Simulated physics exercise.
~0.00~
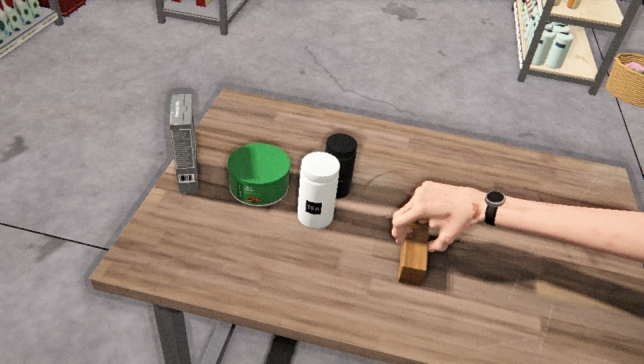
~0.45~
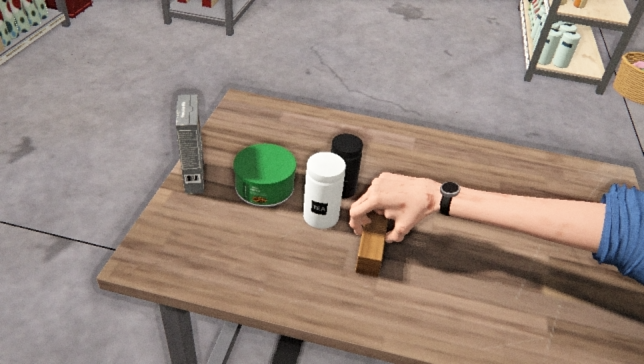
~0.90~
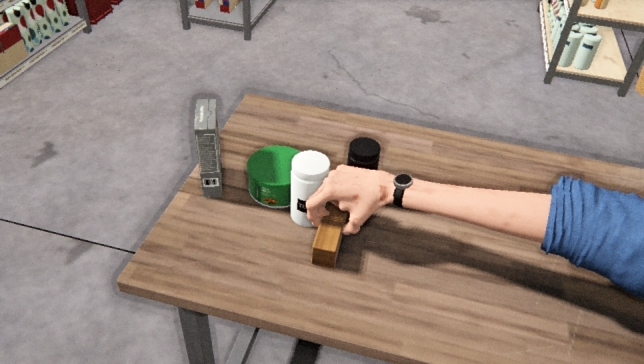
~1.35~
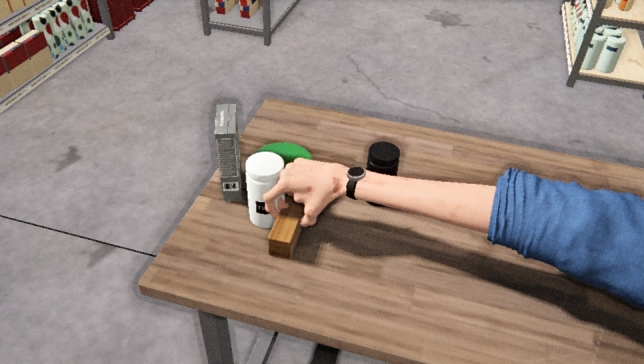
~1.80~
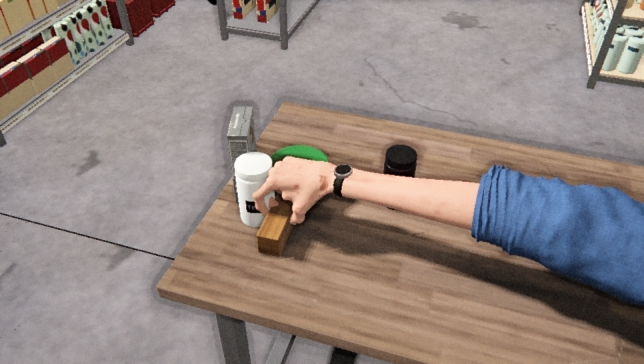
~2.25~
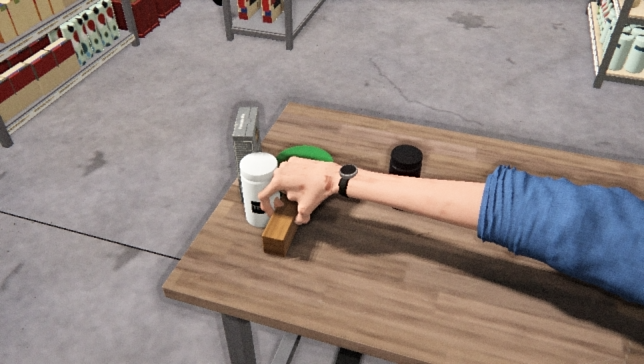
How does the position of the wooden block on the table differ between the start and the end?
At the start the block is to the right of the white jar and the black jar, with a gap between it and them. At the end it is much farther left, close beside the white jar near the left end of the table, with the hand still on it.
